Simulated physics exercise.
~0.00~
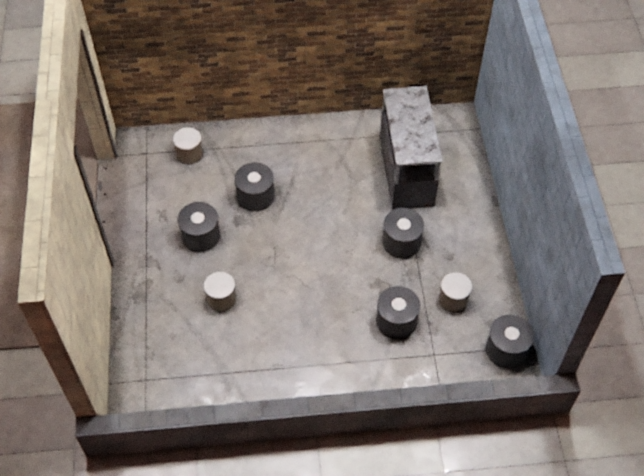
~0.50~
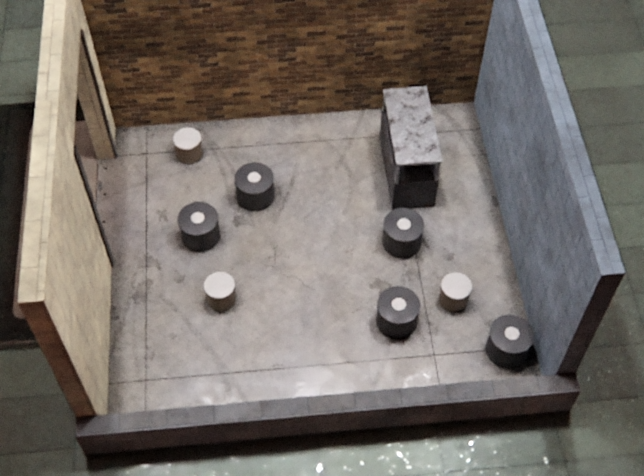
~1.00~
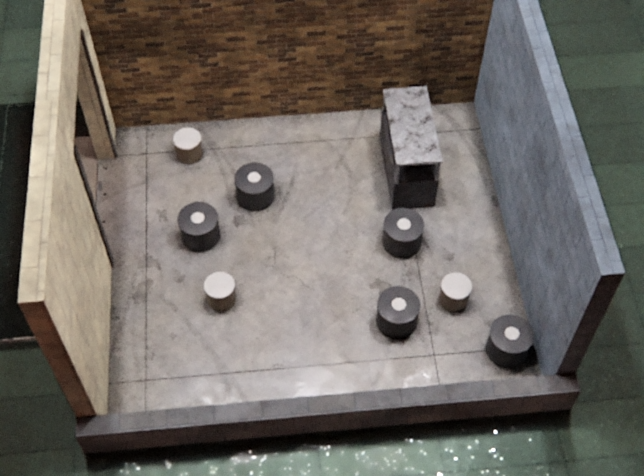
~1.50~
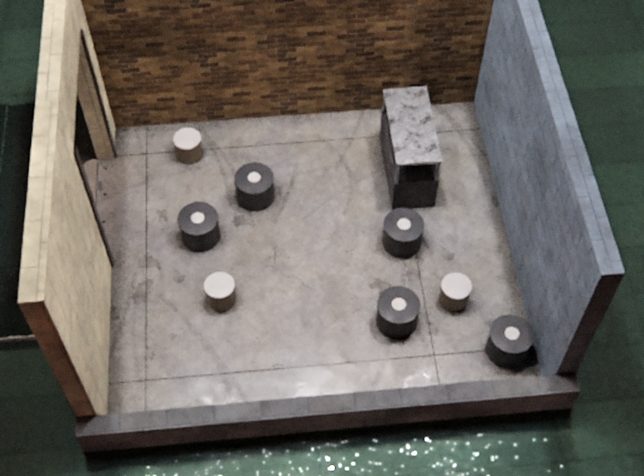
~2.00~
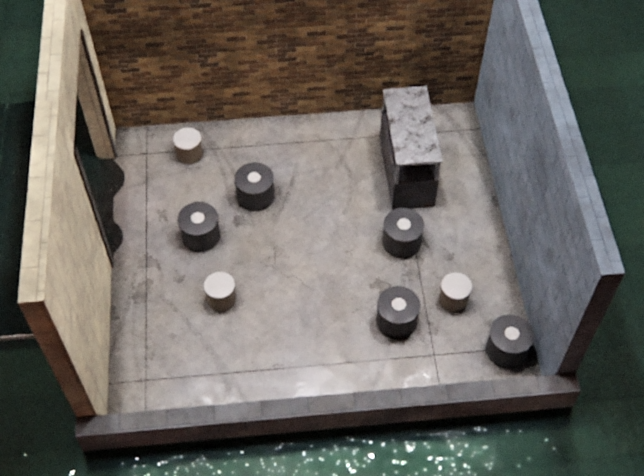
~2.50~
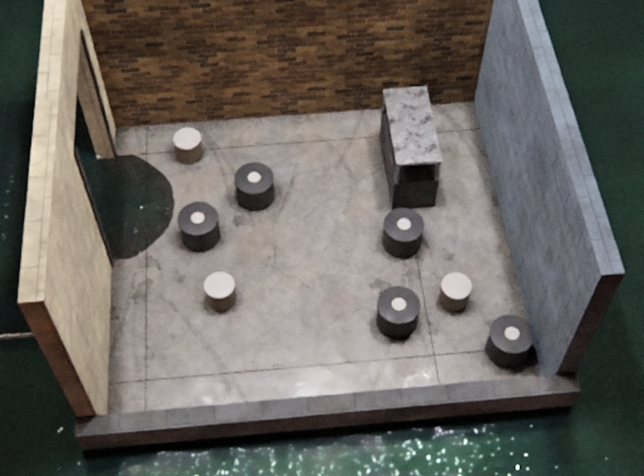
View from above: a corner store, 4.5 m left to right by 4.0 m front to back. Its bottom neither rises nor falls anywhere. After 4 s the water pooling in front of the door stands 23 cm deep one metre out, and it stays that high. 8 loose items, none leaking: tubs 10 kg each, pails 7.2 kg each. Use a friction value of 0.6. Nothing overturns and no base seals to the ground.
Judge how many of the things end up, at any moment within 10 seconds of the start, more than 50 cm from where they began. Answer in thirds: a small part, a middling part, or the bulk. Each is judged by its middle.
The count is the bulk, two thirds or more.
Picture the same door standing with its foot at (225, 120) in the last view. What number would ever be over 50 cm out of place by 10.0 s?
The answer then is 7.
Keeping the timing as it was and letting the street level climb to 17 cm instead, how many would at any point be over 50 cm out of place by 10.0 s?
I count 3 of them in that case.
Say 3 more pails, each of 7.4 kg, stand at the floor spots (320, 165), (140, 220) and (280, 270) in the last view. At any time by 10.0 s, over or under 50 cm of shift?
Well, it goes above, above, above.
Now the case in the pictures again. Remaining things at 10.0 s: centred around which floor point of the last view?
Near (430, 321).
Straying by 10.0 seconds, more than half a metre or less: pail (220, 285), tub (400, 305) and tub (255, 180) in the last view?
Same order as the question: Smaller, greater, greater.
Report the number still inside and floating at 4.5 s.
Of them, 0.
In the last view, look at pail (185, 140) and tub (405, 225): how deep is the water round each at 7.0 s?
Depth approx. 15 cm / 5 cm.
After 3.5 s 0 of 8 are over 50 cm from their spots; 0 afloat.
After 4.5 s 1 of 8 are over 50 cm from their spots; 0 afloat.
After 7.0 s 4 of 8 are over 50 cm from their spots; 3 afloat.
After 10.0 s 7 of 8 are over 50 cm from their spots, and 7 have been at some point; 7 afloat.
